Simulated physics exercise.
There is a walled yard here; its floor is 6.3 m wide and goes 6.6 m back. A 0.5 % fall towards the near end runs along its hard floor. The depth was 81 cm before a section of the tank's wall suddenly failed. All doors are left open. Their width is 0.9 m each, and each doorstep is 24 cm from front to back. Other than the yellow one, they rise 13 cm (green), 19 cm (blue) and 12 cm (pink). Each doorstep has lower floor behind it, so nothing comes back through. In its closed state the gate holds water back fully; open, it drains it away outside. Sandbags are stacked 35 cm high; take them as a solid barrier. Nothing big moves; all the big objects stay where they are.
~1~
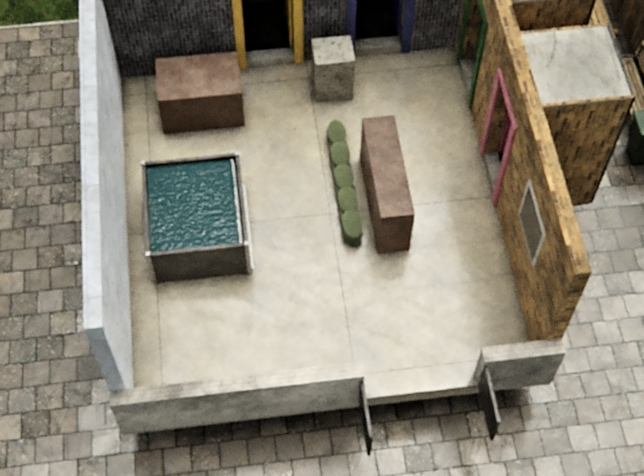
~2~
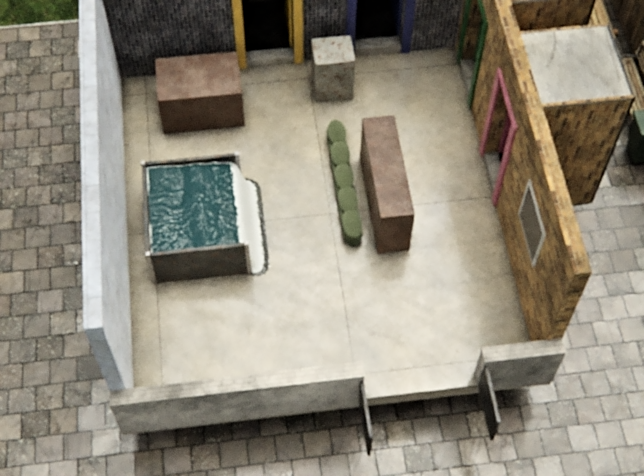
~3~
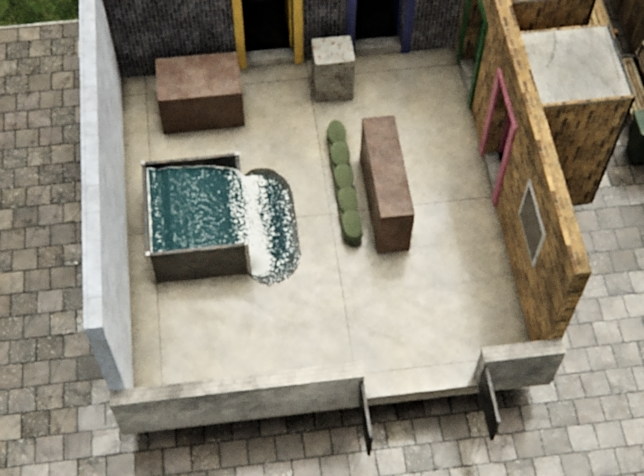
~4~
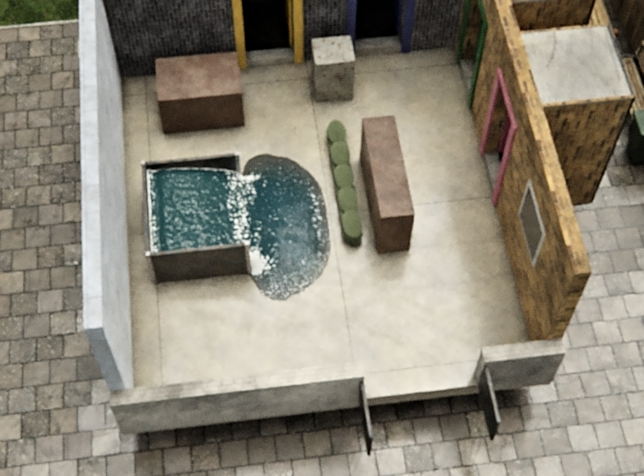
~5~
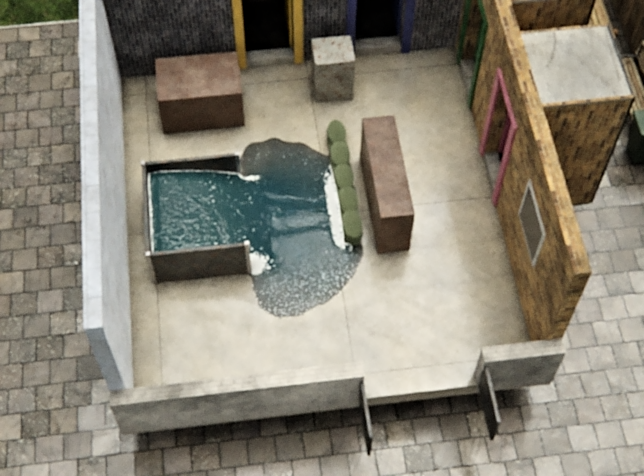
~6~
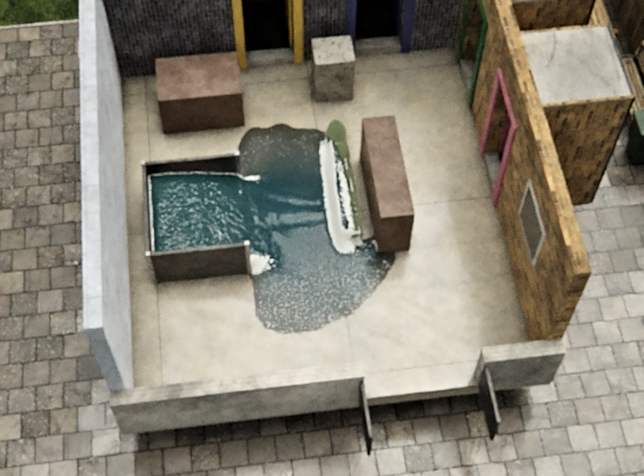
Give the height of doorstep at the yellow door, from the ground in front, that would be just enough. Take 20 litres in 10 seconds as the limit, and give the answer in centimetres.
Close to 19 cm.
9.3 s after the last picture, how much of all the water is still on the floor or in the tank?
What remains is some 72 per cent of the water.
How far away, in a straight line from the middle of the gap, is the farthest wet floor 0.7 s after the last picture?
Close to 4.6 metres, I'd say.
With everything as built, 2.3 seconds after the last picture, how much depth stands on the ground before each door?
Depth (cm): Green 4 / blue 2 / yellow 24 / pink 0.
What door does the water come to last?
It's the pink one.
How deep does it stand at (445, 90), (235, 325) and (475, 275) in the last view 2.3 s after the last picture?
Respectively 2 cm, 0 cm and 2 cm.
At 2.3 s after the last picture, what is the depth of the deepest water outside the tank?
Around 24 centimetres.
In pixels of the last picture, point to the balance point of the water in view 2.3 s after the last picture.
About (314, 213).
Then, 0.7 s after the last picture water covers 30 % of the floor, deepest (47 cm) near (330, 219); it has not reached the yellow door.
Then, 2.3 s after the last picture water covers 55 % of the floor; 24 cm at the yellow door, 34 litres in over its 15 cm doorstep.
Then, 9.3 s after the last picture water covers 95 % of the floor, deepest (8 cm) near (241, 398); 2 cm at the yellow door, 53 litres in over its 15 cm doorstep.
At the yellow door as built, the water peaked near 24 cm, 2.1 s after the last picture.
With a doorstep of 16 cm, 43 litres would have come in within the 10 s; with 21.5 cm, 10 litres. So under 20 litres takes about 19 cm.
